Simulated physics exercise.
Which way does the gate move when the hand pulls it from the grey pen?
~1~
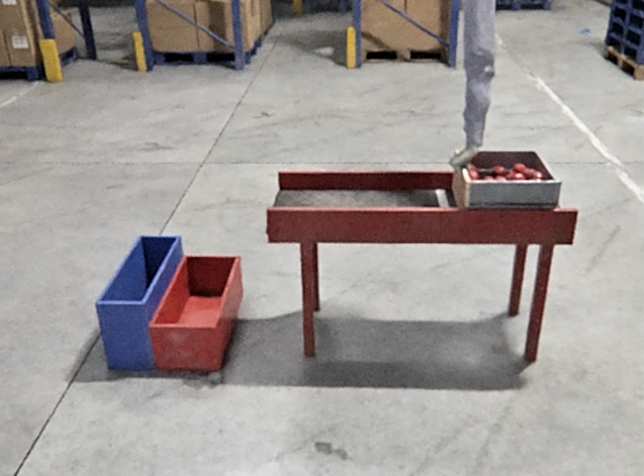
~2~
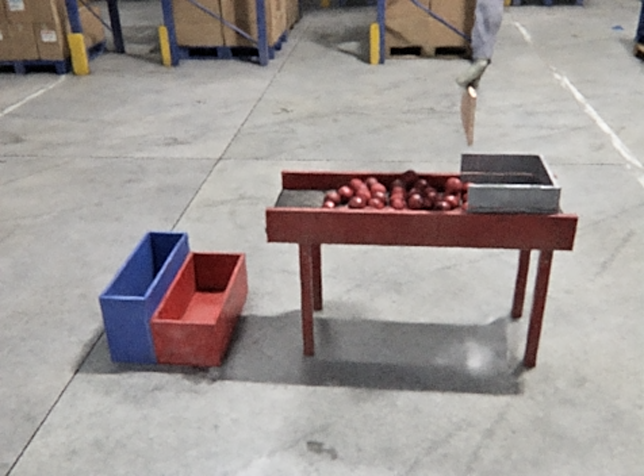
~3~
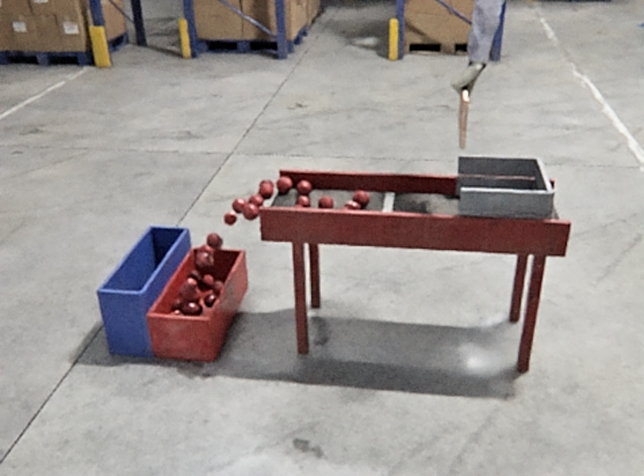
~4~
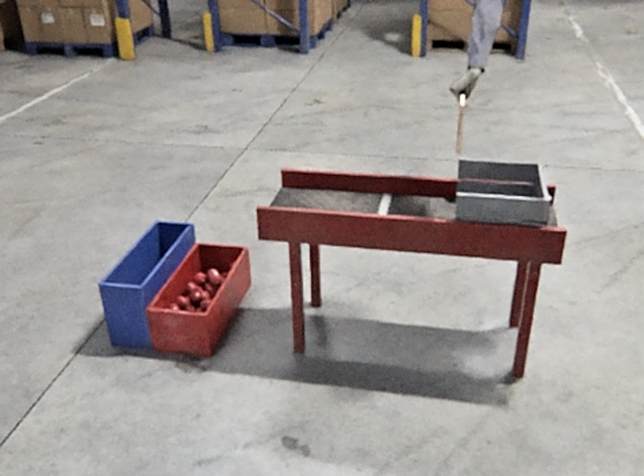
The gate moves up, and the hand then holds it above the pen.
At first, a pile of red apples sits in a grey pen at the right end of a red-sided belt, with a hand reaching down to the pen's edge. The hand lifts a thin gate and holds it above the pen, while the apples spread leftward along the belt. They then stream off the left end and drop toward the red box, with the blue bin standing beyond it. The last apples leave the belt, and the pen is empty. In the end, the apples lie in the red box, with none on the floor.
